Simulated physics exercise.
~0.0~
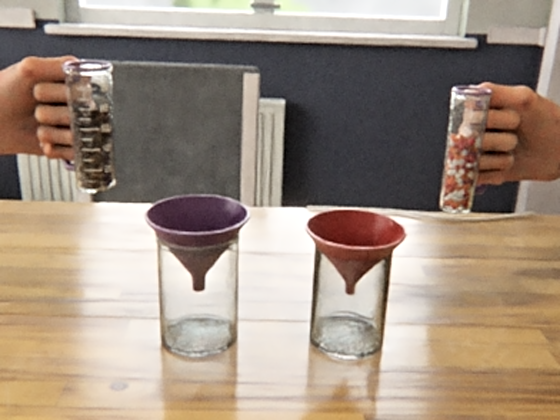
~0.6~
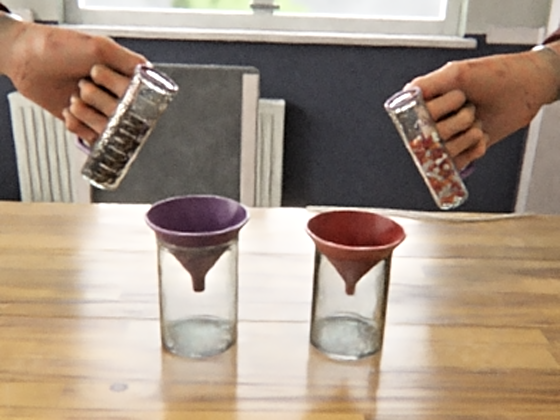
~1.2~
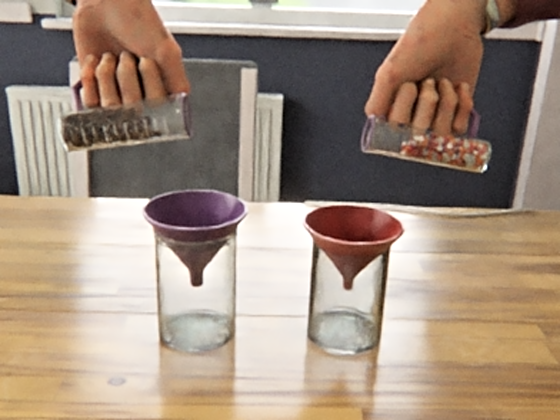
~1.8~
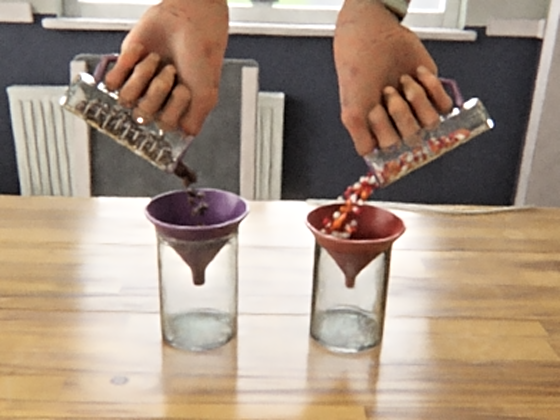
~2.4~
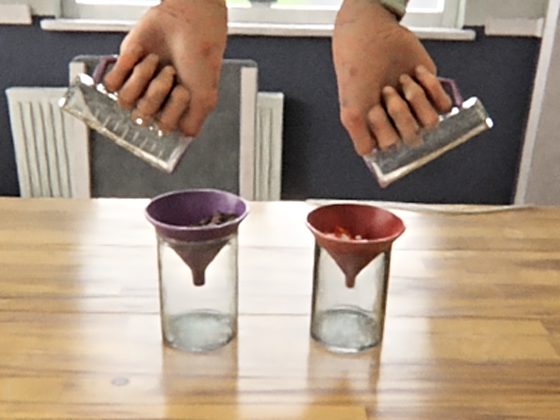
Two hands tip cups of small pieces into funnels, where they all stay stuck.
